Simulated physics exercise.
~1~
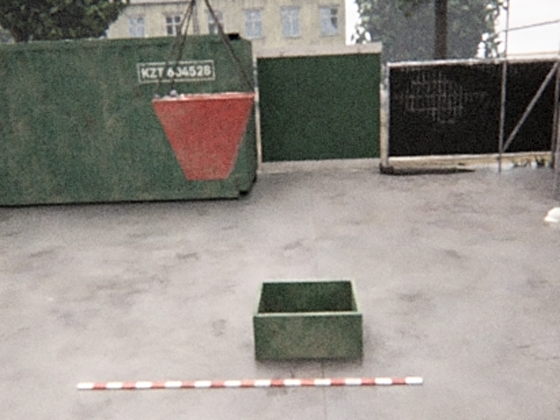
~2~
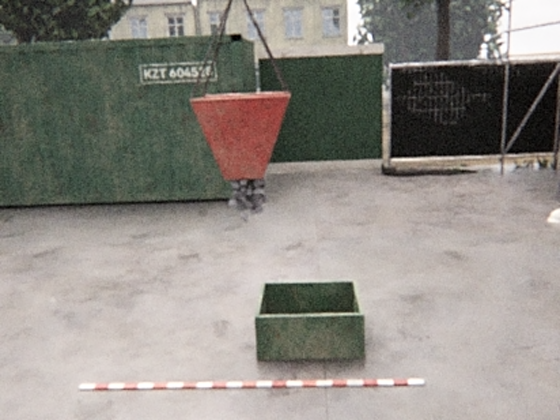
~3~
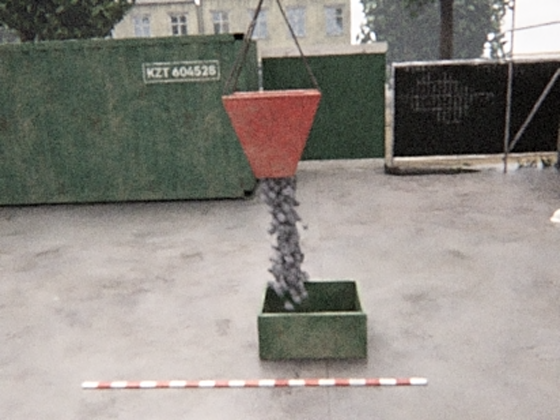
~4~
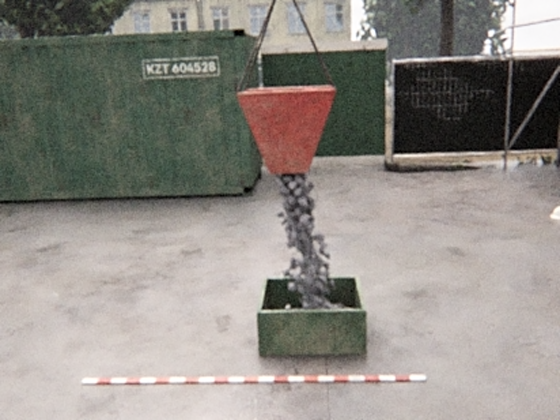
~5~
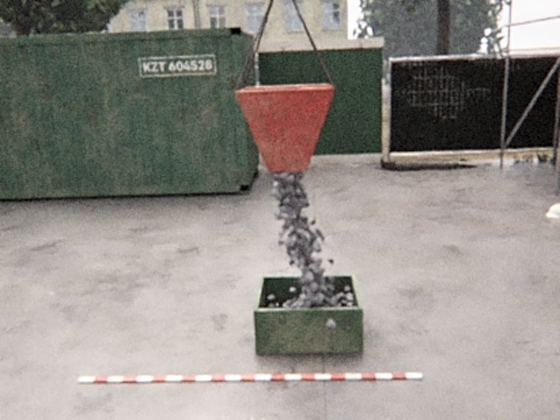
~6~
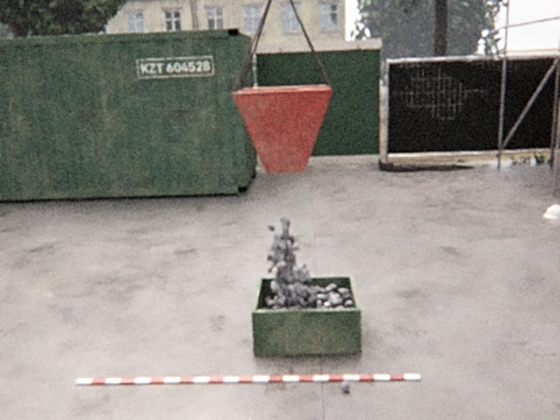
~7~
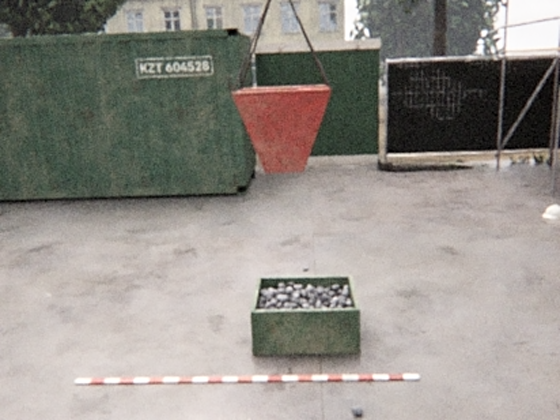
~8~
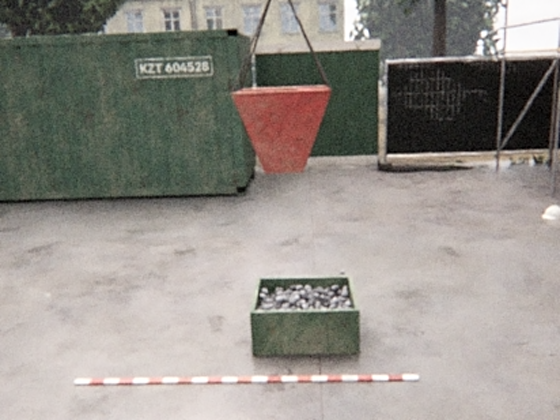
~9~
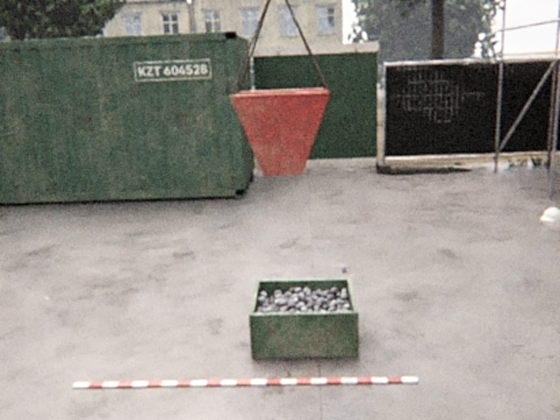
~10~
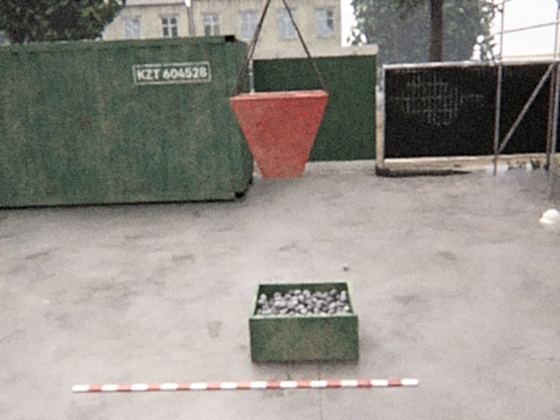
A large green container stood in a yard as a red skip hanging from a crane moved right, pouring grey cobbles from its bottom into a green bin below, until the skip hung still and empty and the bin was left full of stones.
